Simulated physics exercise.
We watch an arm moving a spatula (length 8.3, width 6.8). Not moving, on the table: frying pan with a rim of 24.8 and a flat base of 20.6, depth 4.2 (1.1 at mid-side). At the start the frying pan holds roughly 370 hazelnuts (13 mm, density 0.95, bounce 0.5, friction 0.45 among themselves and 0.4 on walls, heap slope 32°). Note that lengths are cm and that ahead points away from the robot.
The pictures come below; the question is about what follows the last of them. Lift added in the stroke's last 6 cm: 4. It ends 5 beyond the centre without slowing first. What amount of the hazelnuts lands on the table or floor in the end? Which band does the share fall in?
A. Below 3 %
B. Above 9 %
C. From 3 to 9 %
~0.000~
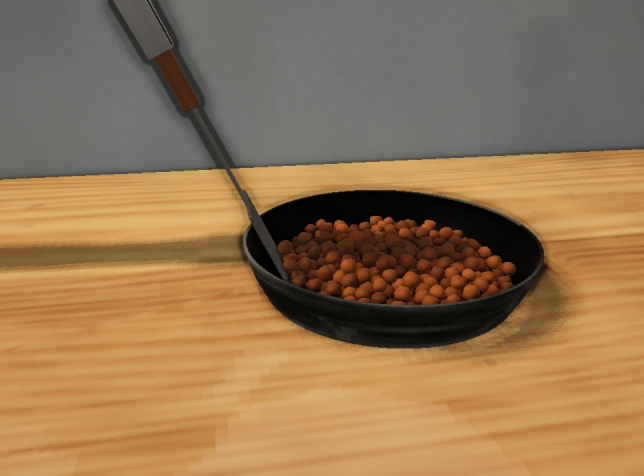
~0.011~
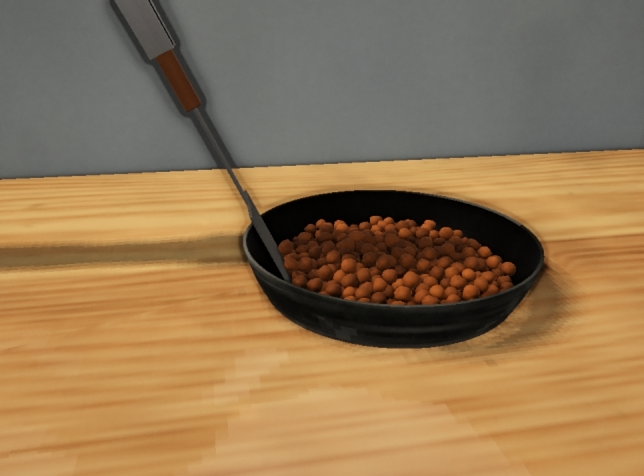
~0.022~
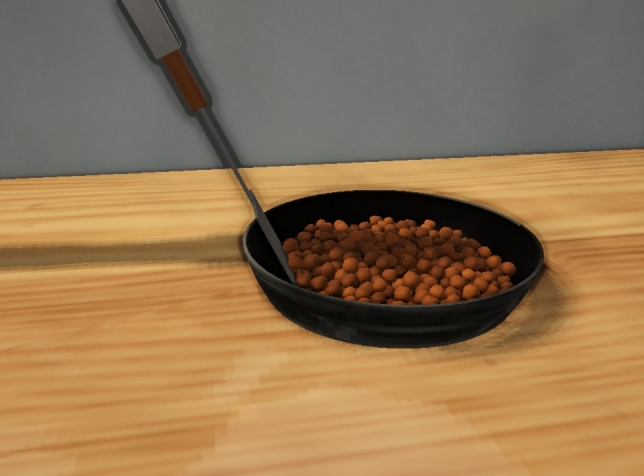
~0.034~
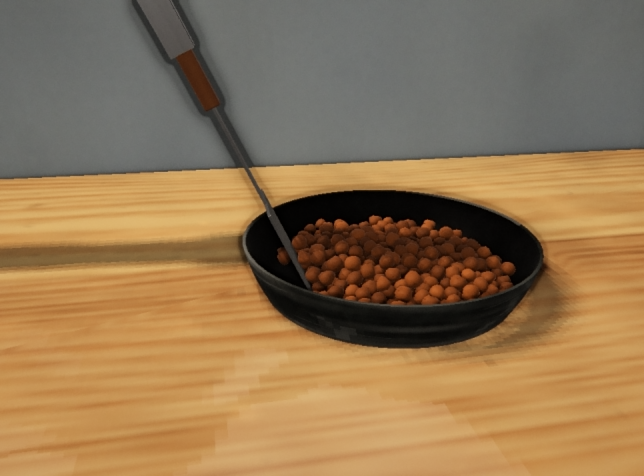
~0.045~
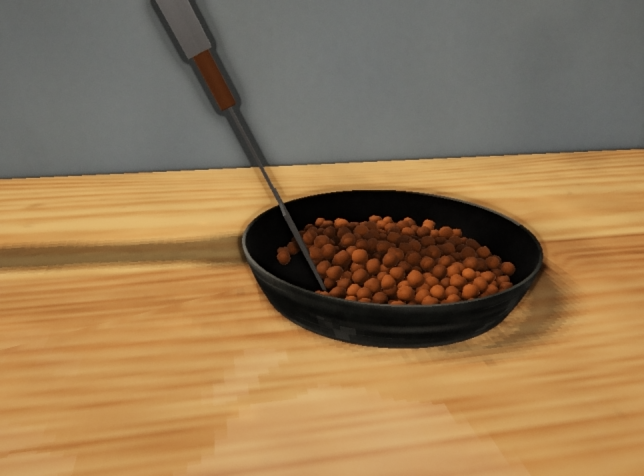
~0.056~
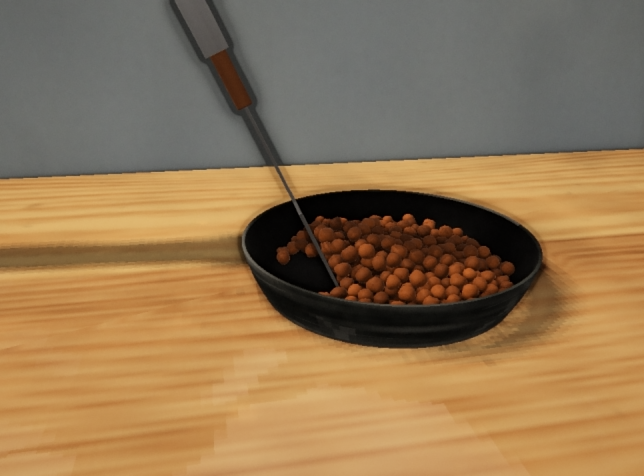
Above 9 % (B).
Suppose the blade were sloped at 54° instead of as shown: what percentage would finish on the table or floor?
It would then be close to 20 %.
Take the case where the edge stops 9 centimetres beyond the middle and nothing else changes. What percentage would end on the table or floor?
Result: Approx. 20 %.
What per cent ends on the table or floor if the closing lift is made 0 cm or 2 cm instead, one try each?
It comes to around 5 per cent on the first try and around 10 per cent on the second.
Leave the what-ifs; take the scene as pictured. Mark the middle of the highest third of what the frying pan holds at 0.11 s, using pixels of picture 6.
Near pixel (416, 240).
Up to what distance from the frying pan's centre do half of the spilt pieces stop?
Roughly 48 cm from the middle.
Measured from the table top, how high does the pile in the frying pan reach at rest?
Peak at rest, approximately 4.5 centimetres.
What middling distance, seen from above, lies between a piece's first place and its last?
I'd put it at close to 2 centimetres.
By 0.08 s, sloping 65°, highest piece 6 above the table; 370 in the frying pan.
By 0.11 s, sloping 65°, highest piece 7 above the table; 370 in the frying pan.
By 0.33 s, sloping 65°, highest piece 5 above the table; 312 in the frying pan, 56 on the table or floor, 2 on the blade or in flight.
By 1.38 s, sloping 65°, highest piece 4 above the table; 312 in the frying pan, 58 on the table or floor.
Final count, 312 in the frying pan, 58 on the table or floor. That is 16 % on the table or floor.
